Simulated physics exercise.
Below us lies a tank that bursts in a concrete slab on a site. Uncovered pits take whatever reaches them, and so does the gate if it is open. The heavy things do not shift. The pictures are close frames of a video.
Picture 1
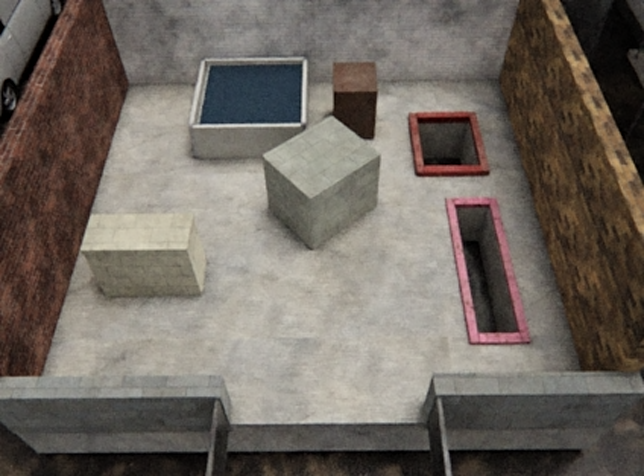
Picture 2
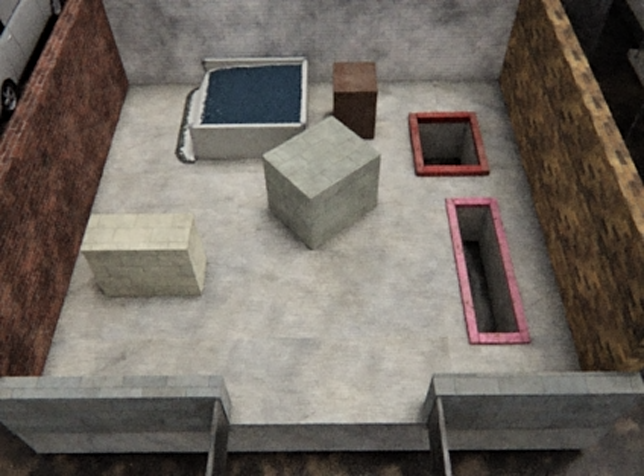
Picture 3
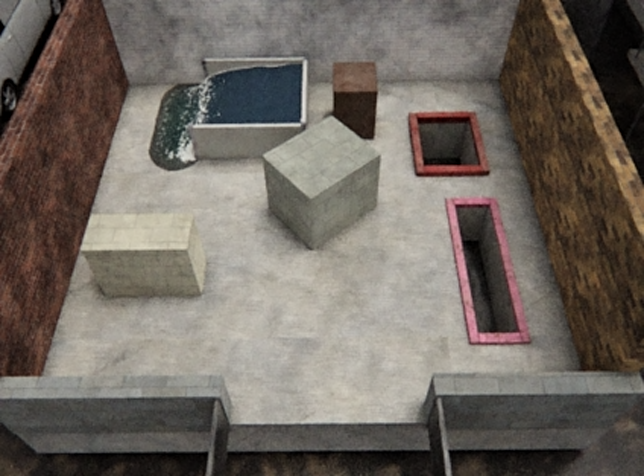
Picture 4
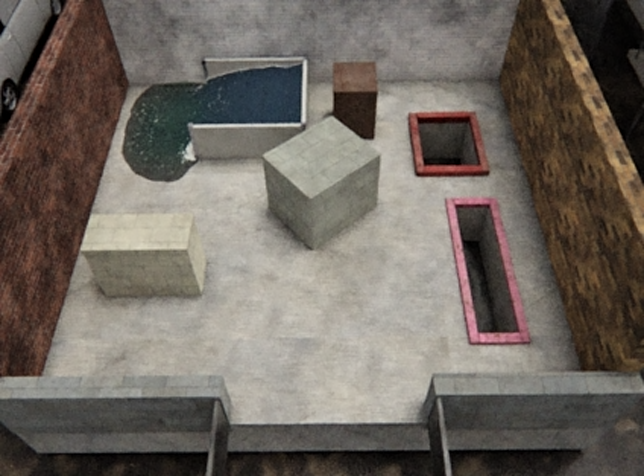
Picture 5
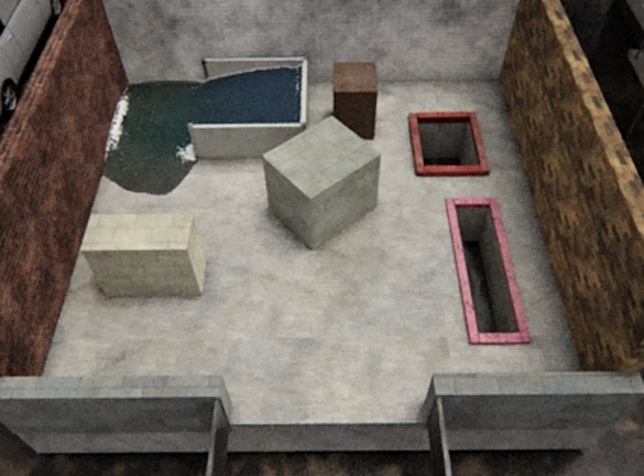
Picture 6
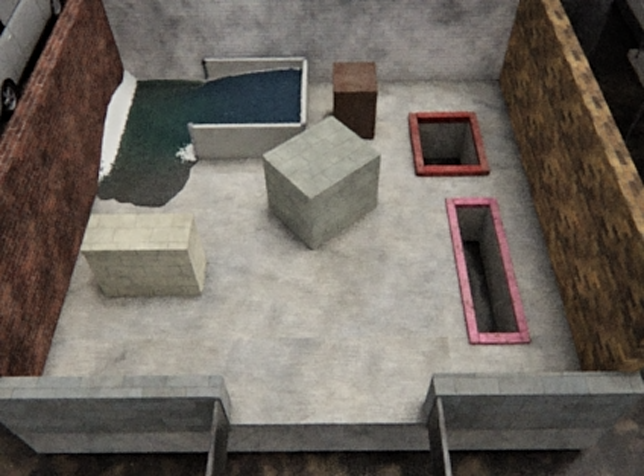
In this clip, the left side of a raised open tank on a walled concrete slab gives way, and dark water pours out, spreads left across the floor to the reddish wall, and runs along it toward the pale block.
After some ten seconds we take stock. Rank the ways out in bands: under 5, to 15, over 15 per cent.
One by one: The gate takes from 5 to 15 %; the pink pit takes under 5 %; the red pit takes under 5 %.
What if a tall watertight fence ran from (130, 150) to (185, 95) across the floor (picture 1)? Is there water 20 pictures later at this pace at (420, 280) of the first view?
Verdict: Free of water.
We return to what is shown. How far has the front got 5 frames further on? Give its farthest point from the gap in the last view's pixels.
Around (77, 264).
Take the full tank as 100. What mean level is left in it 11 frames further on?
About 26 per cent.
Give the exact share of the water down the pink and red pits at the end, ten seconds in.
About 2 and 0 per cent.
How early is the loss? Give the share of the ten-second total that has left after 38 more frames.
Near 15 in a hundred.
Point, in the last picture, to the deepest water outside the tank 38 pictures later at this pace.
Close to (35, 405).
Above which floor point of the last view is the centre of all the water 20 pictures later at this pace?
Near (185, 177).
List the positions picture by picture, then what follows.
In the first picture, the open tank at (251, 95) is whole and still.
In the second picture, water pours out at (204, 113) and has run to (192, 161).
In the third picture, water pours out at (204, 115) and has run to (172, 167).
In the fourth picture, the front is at (158, 85), out from the gap at (205, 115).
In the fifth picture, the front is at (106, 168), out from the gap at (205, 116).
In the sixth picture, the front is at (99, 188), out from the gap at (205, 116).
A moment on, water covers 15 % of the floor; the gate 0 %, the pink pit 0 %, the red pit 0 %.
Next, water covers 20 % of the floor; the gate 0 %, the pink pit 0 %, the red pit 0 %.
Then, water covers 40 % of the floor; the gate 0 %, the pink pit 0 %, the red pit 0 %.
Later, water covers 65 % of the floor; the gate 1 %, the pink pit 0 %, the red pit 0 %.
In the end, water covers 90 % of the floor; the gate 7 %, the pink pit 1 %, the red pit 0 %.
